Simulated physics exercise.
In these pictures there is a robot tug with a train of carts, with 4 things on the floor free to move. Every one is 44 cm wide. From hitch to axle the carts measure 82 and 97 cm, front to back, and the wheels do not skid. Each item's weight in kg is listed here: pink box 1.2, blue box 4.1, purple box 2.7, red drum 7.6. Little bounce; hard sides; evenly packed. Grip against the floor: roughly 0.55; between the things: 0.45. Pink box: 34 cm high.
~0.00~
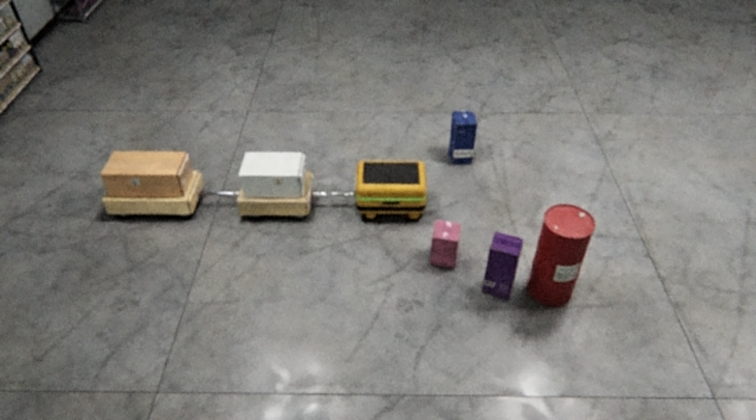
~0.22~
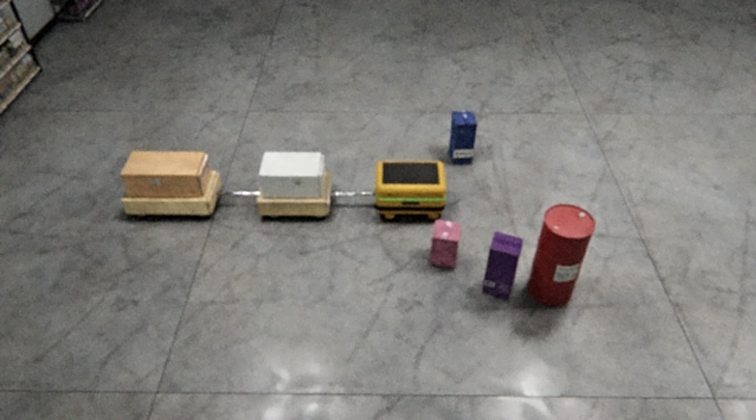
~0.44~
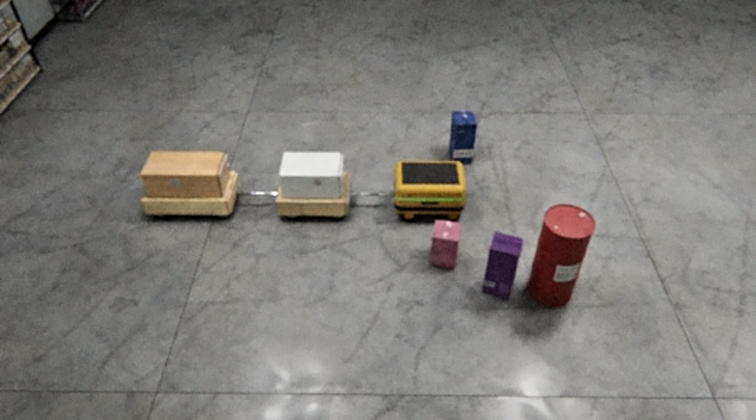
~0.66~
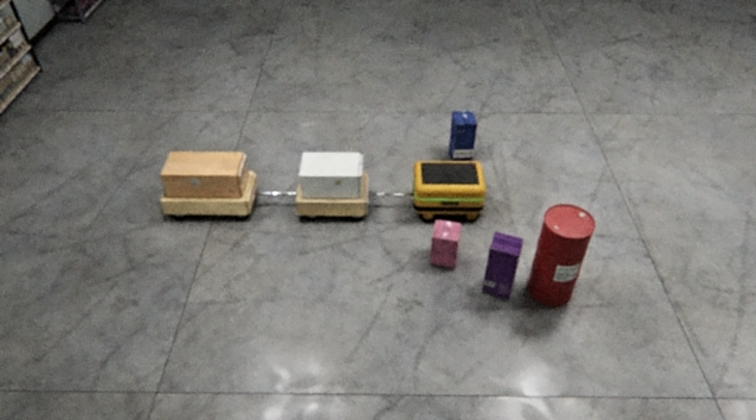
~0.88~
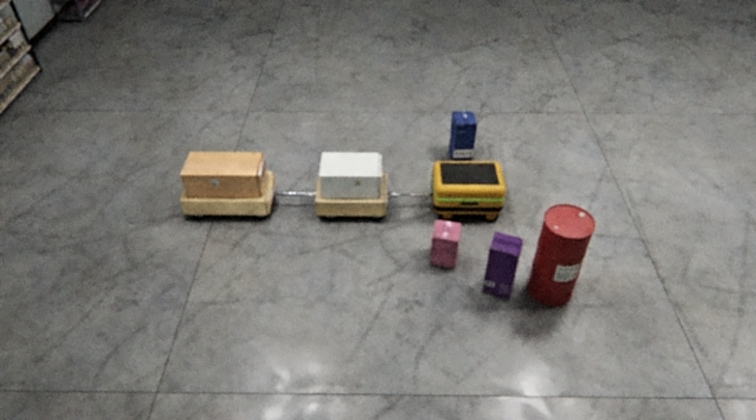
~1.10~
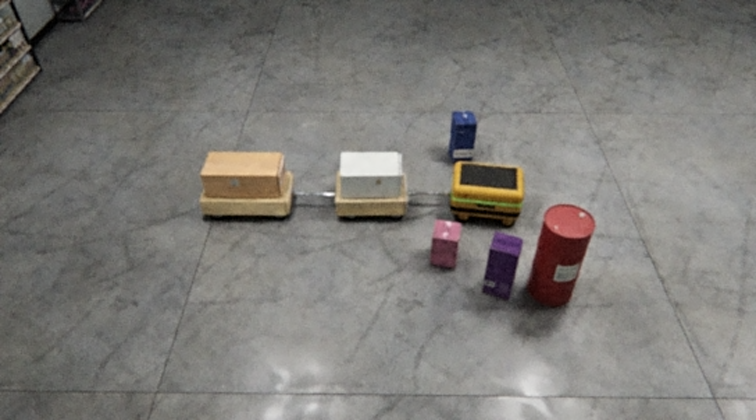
On a grey warehouse floor, a yellow robot tug pulling two loaded carts rightward between a blue box and a pink box.
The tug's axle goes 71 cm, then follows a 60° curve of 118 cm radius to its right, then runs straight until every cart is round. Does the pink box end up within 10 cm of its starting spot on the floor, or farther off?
It is going to remain in position.
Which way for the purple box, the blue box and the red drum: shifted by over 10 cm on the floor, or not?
First, the purple box stays in its position; second, the blue box stays in its position; third, the red drum is moved away.
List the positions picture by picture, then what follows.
In the first frame, 0 cm covered; pink box (445, 244); blue box (462, 138).
In the second frame, 18 cm covered; red drum (559, 257); blue box (462, 138).
In the third frame, 35 cm covered; purple box (502, 266); red drum (559, 257).
In the fourth frame, 53 cm covered; blue box (462, 138); purple box (502, 266).
In the fifth frame, 70 cm covered; red drum (559, 257); blue box (462, 138).
In the sixth frame, 88 cm covered; pink box (445, 244); purple box (502, 266).
After 1.90 s, 152 cm covered.
After 3.20 s, 256 cm covered; red drum slid 5 cm.
After 4.20 s, 336 cm covered; red drum slid 19 cm.
After 5.30 s, 424 cm covered; red drum slid 37 cm.
At rest (6.6 s), not toppled but over 10 cm from the start, red drum; the other 3 in place, give or take 10 cm. Seen from the same camera at the end, pink box near (445, 244).
